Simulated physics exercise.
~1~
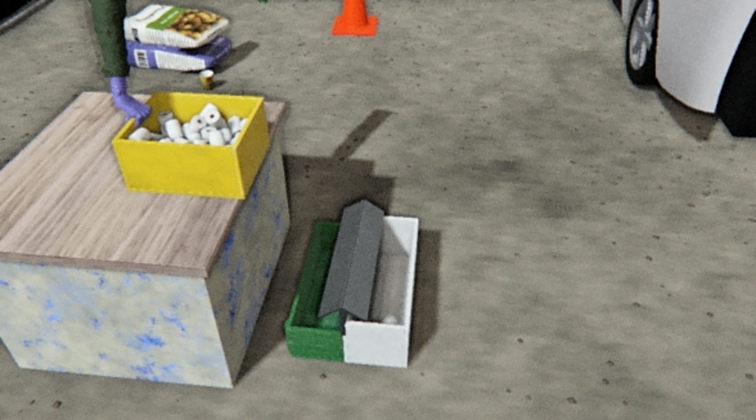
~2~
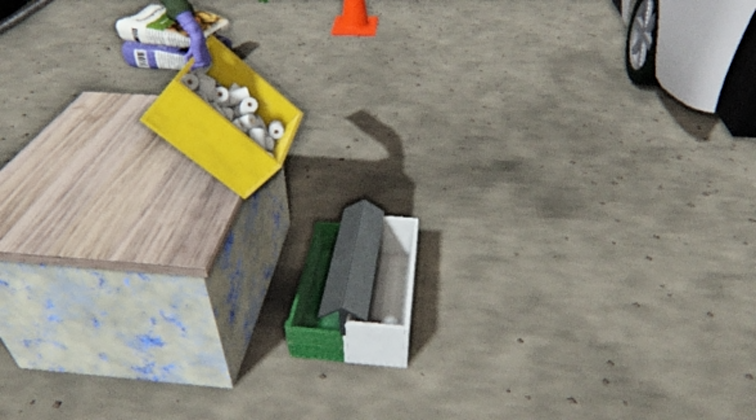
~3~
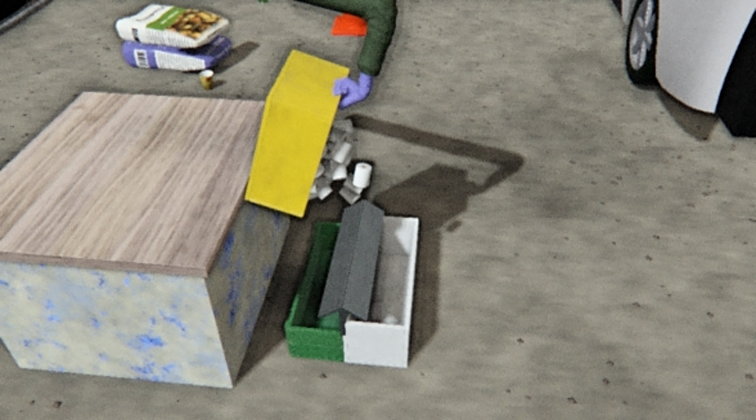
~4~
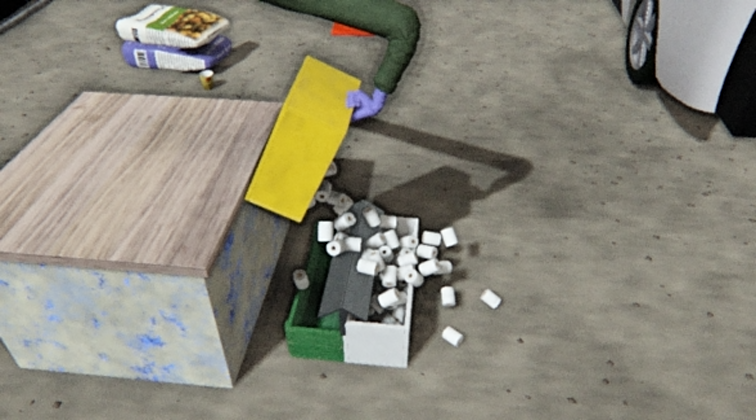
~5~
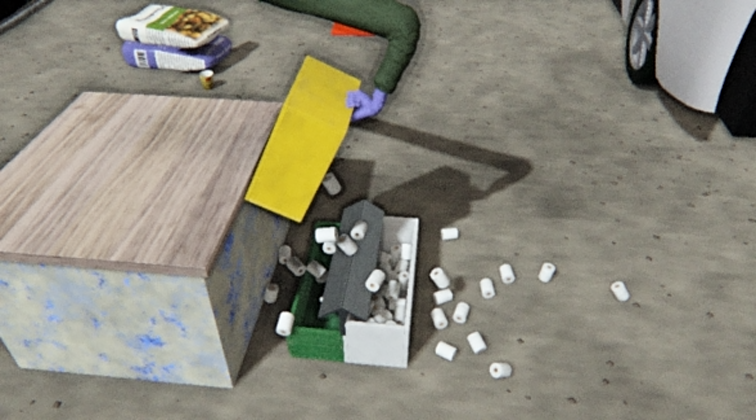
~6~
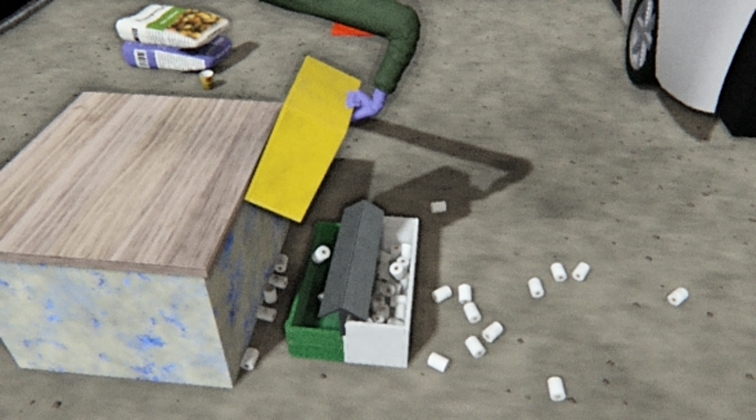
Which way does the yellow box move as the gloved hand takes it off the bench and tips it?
The yellow box moves to the right, ending up tilted beside the edge of the bench.
